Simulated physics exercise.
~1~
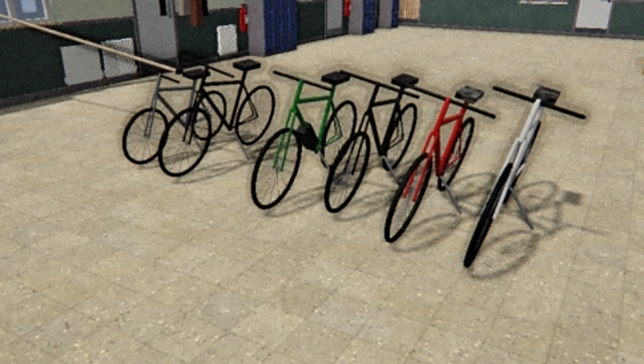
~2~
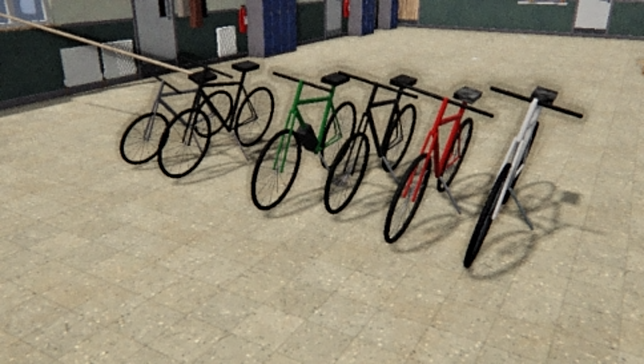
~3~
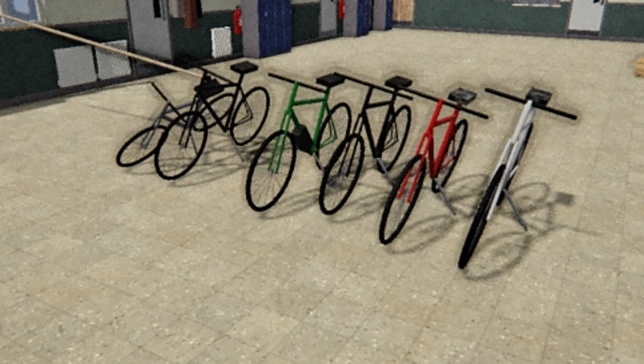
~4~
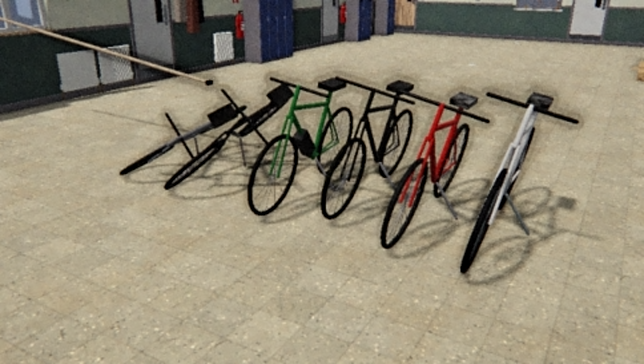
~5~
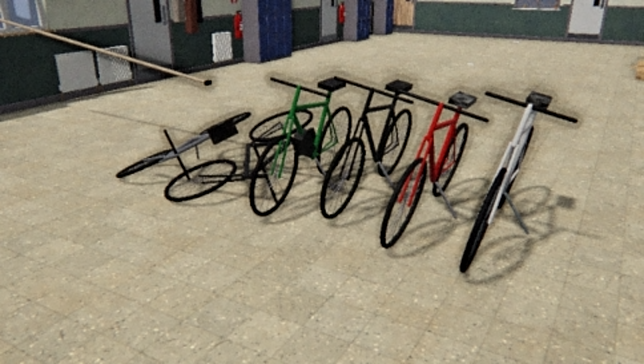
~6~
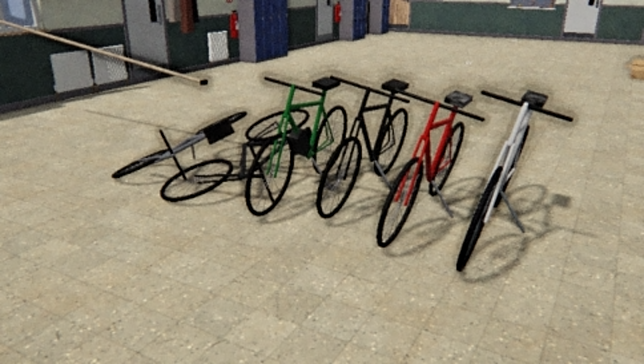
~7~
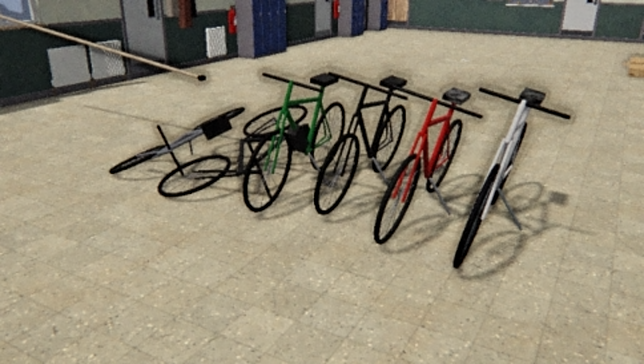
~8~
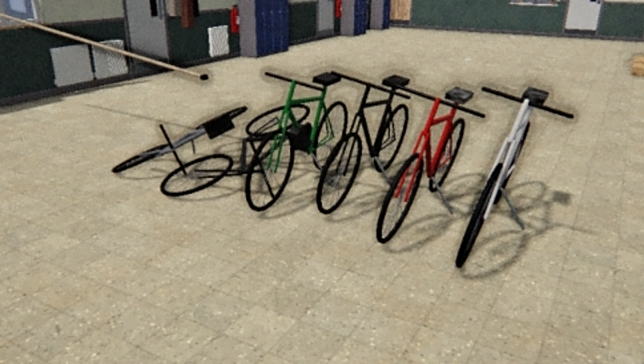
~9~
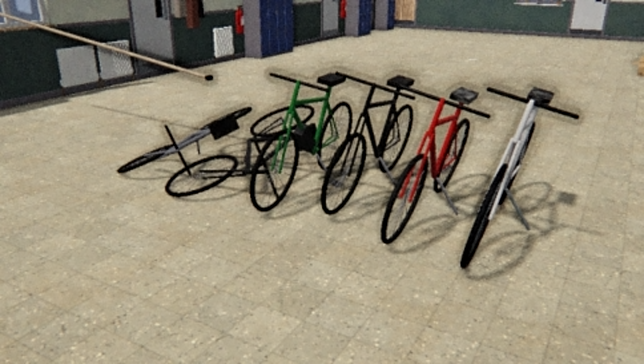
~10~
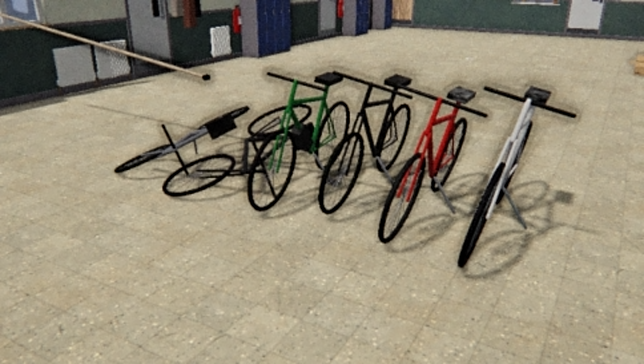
To begin with, six bicycles stand in a row on a pale tiled floor, among them a green one and a red one, while a long pole reaches in from the left. The pole pushes against the bicycle at the left end, which starts to tilt. It leans into its black neighbour, and the two tip over together. Both drop to the floor, the second coming to lie beside the green bicycle, and the pole stays still above them. Nothing more falls, and the green, black, red and white bicycles are left standing.
